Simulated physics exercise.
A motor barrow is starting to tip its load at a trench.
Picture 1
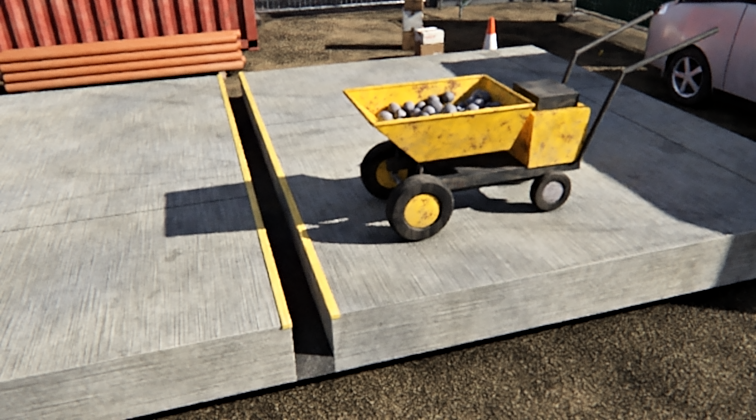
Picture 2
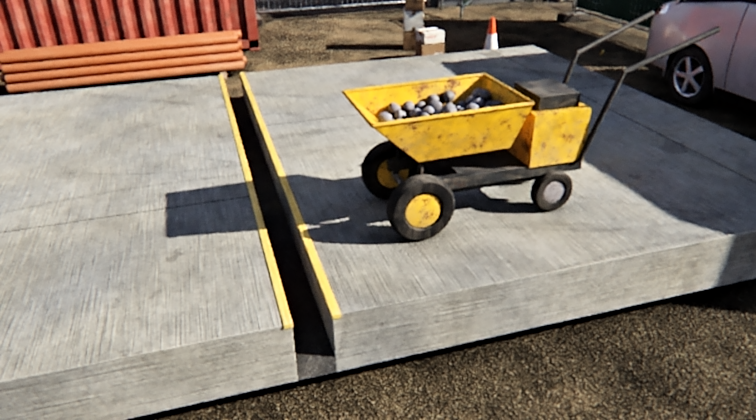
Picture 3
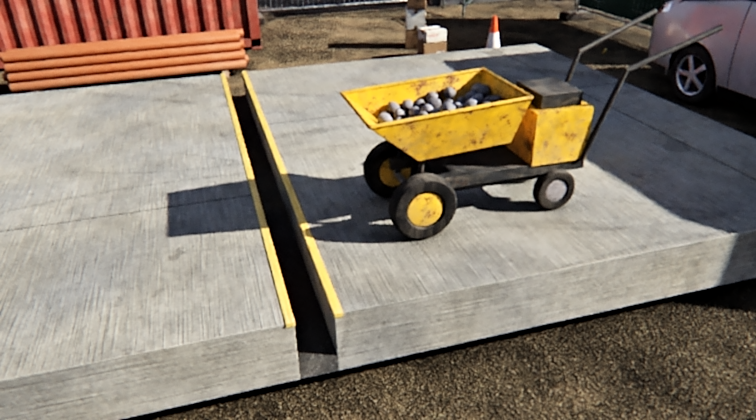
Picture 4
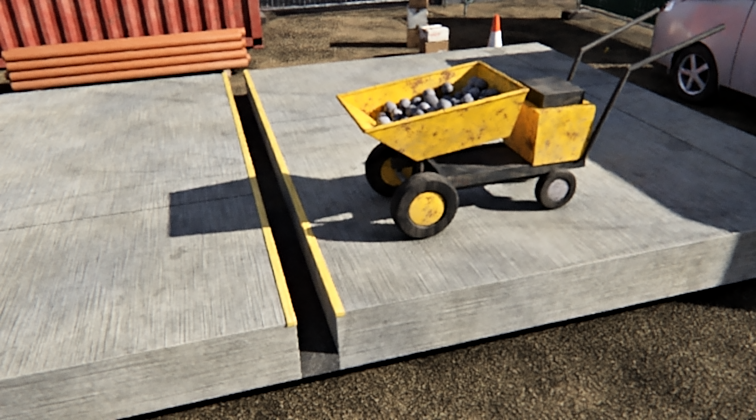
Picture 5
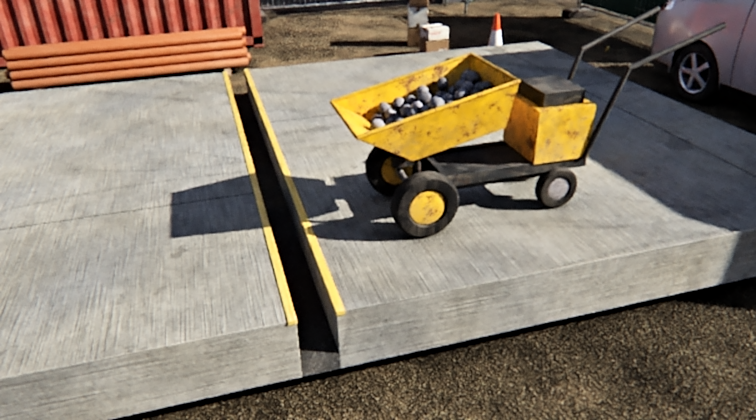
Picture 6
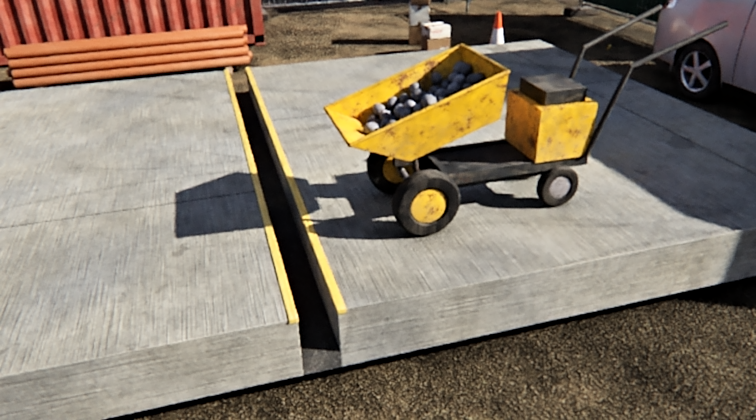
An outdoor concrete platform beside gravel is seen from slightly above, with rust-red pipes stacked at upper left and a cone and pale vehicle behind. A yellow motor barrow with black wheels and a skip of grey, rounded cobbles stands right of a narrow, yellow-edged trench. The skip sits level at first, then tilts gradually leftward, its lip lowering and rear rising, while the wheels stay put and the view shifts very slightly.
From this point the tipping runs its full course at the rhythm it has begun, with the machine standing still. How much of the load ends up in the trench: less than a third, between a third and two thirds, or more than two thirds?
Amount in the trench: High, above two thirds.
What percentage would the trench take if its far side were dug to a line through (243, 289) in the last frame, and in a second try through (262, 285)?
Lab note: Try one about 100 %, try two about 100 %.
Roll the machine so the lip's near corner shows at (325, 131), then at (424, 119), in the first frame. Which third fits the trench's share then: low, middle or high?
Record - trial one: Under a third; trial two: The middle third.
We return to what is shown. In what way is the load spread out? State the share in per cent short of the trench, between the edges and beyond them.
Short 0 %, between 85 %, beyond 15 %.
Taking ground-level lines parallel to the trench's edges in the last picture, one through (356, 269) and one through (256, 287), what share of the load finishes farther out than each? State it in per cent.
First roughly 100 percent, then 10 percent.
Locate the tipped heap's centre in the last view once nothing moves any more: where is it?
The centre comes to rest near (290, 249).
Shortly afterwards, skip tipped steeply; the whole lot in the skip.
Next, skip tipped steeply; near two thirds in the skip; only a few short of the trench; near a quarter in or heaped over the trench; only a few falling.
Some moments later, skip tipped right over; only a few in the skip; only a few short of the trench; the bulk in or heaped over the trench; a little beyond it.
In the end, skip tipped right over; only a few in the skip; only a few short of the trench; the bulk in or heaped over the trench; a little beyond it.
